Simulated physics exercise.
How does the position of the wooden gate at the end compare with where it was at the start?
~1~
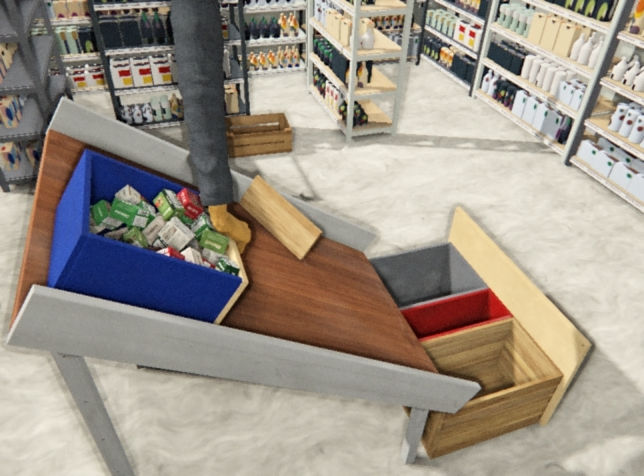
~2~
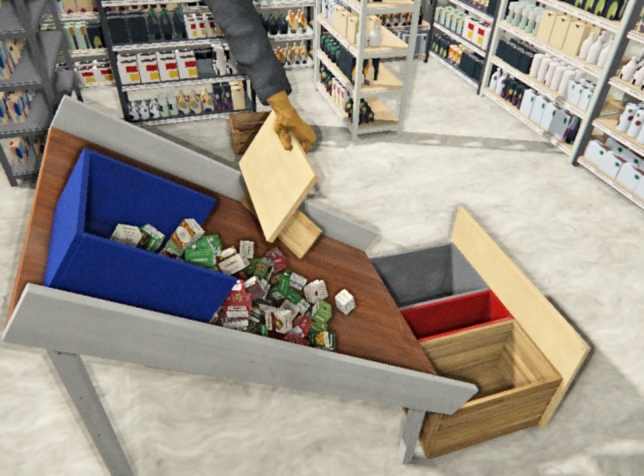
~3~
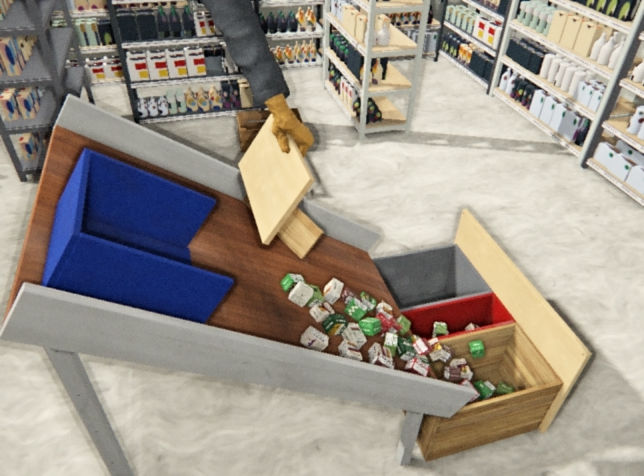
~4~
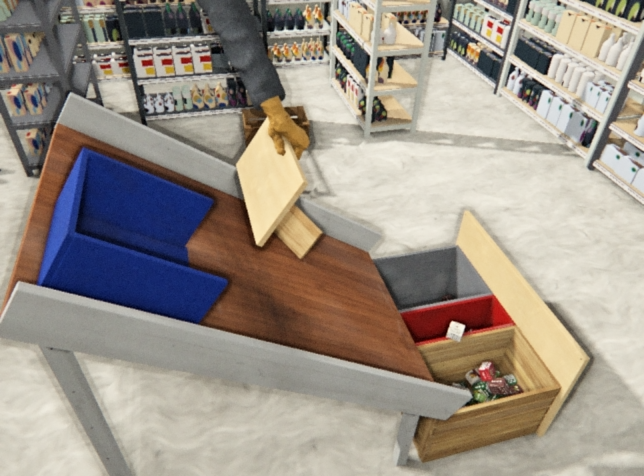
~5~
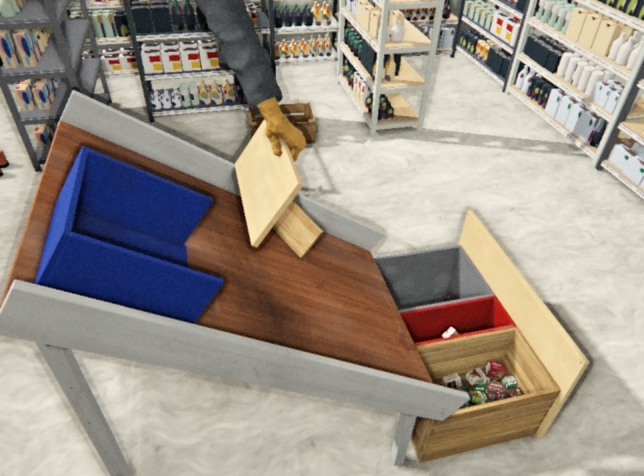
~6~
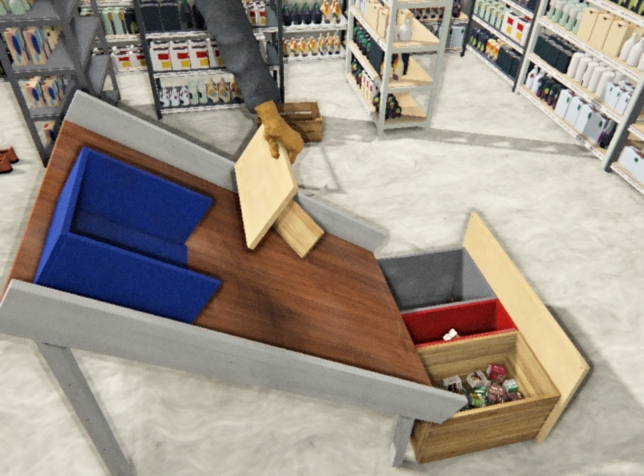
At the start the gate stood low across the open side of the blue pen, holding the cartons in. By the end it was higher up and a little to the right, held clear of the pen by the gloved hand.
A gloved hand lifted a wooden gate away from a blue pen full of small cartons, and they tumbled down a sloping table past an angled board, most landing in the wooden tub, some in the red one, leaving the slope bare.
